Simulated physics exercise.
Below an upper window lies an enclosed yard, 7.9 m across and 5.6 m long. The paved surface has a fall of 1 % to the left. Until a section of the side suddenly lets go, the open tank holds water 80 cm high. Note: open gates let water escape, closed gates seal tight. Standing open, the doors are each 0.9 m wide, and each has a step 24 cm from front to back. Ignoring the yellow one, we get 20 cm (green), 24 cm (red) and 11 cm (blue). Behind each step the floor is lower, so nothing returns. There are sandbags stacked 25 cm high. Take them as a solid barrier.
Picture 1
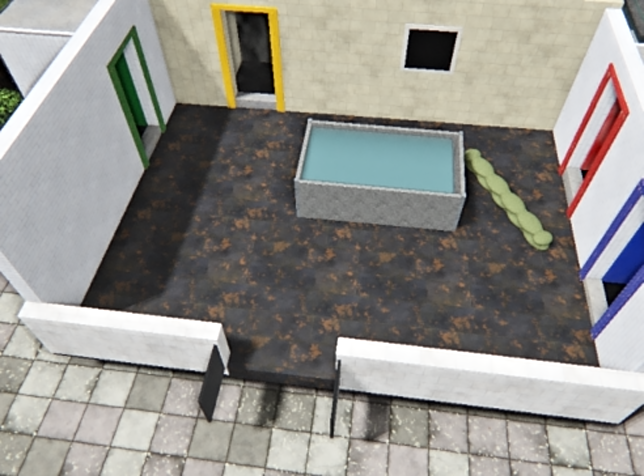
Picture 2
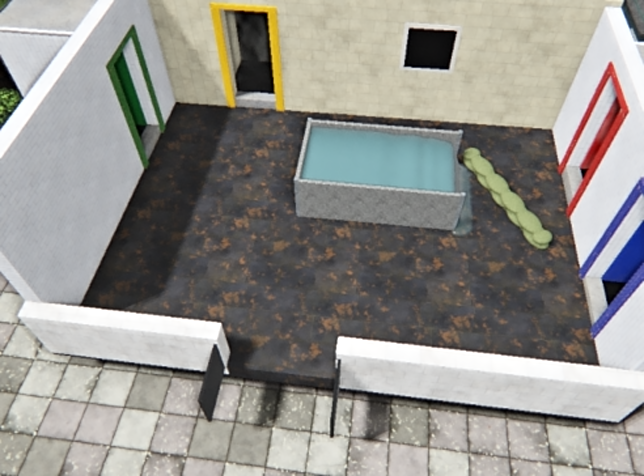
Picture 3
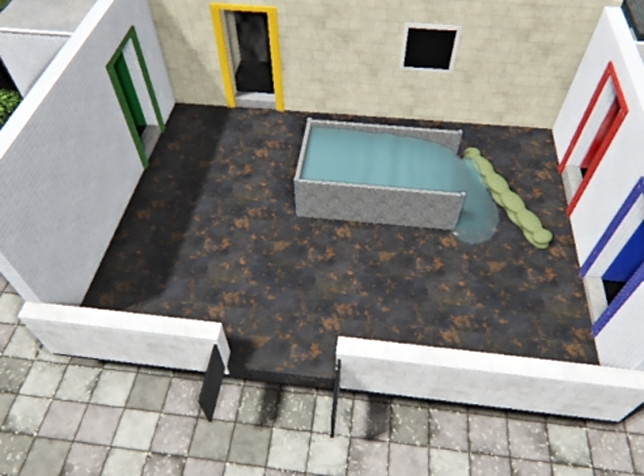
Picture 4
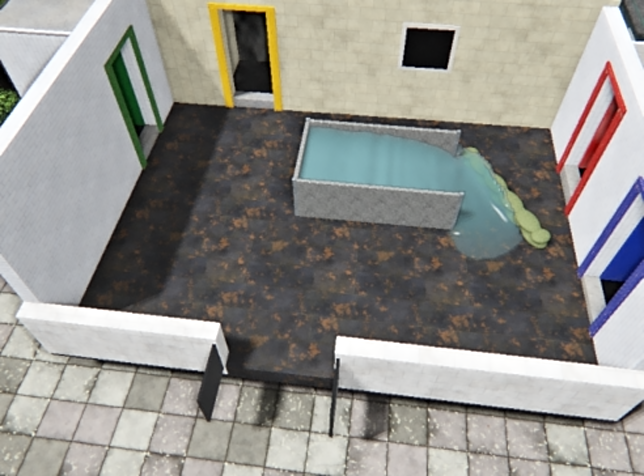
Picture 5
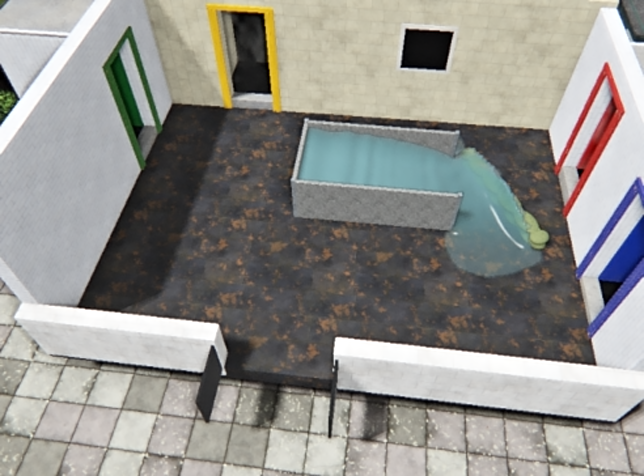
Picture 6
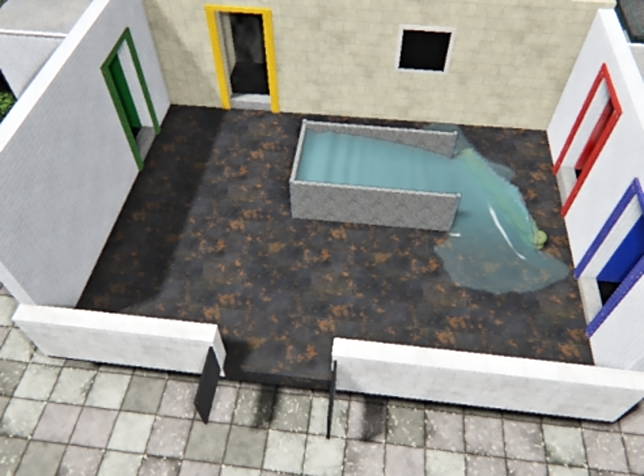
A walled yard with a dark, rust-flecked floor is seen from high above its low white front wall and gap, with pale paving outside. A grey open tank of blue-green water stands near the back, between green and yellow doorways to the left and red and blue ones at right, beside a pale green row of sandbags. Water pours from the tank's right end, spreads over the sandbags and fans forward across the floor, while the view shifts very slightly.
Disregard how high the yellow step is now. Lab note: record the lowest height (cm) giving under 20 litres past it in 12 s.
Lowest height: 8.5 cm.
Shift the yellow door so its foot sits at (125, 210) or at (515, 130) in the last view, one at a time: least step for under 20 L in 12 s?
Roughly 9.0 cm, then roughly 17 cm.
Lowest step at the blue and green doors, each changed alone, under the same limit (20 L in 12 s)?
Roughly 18 cm for the blue door and roughly 10.5 cm for the green door.
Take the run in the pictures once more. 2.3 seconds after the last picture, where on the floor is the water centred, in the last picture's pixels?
(453, 225) or so.
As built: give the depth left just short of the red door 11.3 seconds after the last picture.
About 5.0 centimetres.
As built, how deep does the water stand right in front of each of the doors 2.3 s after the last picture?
In cm - green: 0, red: 12, yellow: 0, blue: 17.
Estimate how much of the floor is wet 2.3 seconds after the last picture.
Approximately 40 %.
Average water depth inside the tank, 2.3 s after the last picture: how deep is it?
On average, around 25 cm.
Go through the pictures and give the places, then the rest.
The first frame shows still water, 80 cm deep, in the open tank at (382, 160); the yellow door at (252, 68) is dry.
In the second frame, water pours out at (453, 187) and has run 0.3 m, to (469, 221); about 10 cm deep outside, 80 cm at the back.
In the third frame, the gap is at (453, 188), the front 0.7 m out at (493, 223); the back of the open tank holds 80 cm.
In the fourth frame, water pours out at (451, 189) and has run 1.2 m, to (518, 238); about 15 cm deep outside, 80 cm at the back.
In the fifth frame, the front is at (537, 255), 1.5 m from the gap at (449, 190); 2.8 m2 of floor is wet, 80 cm left at the back.
In the sixth frame, the gap is at (447, 191), the front 2.0 m out at (563, 272); the back of the open tank holds 73 cm; 3.7 m in a straight line remain to the yellow door at (246, 69).
Then, 0.7 s after the last picture water covers 25 % of the floor, deepest (53 cm) near (472, 181); it has not reached the yellow door.
Then, 2.3 s after the last picture water covers 40 % of the floor, deepest (42 cm) near (577, 391); it has not reached the yellow door.
Then, 11.3 s after the last picture water covers 90 % of the floor, deepest (14 cm) near (158, 132); 11 cm at the yellow door, 0 litres in over its 21 cm step.
At the yellow door as built, the water peaked near 14 cm, 8.9 s after the last picture.
With a step of 7 cm, 33 litres would have come in within the 12 s; with 9.5 cm, 11 litres. So under 20 litres takes about 8.5 cm.
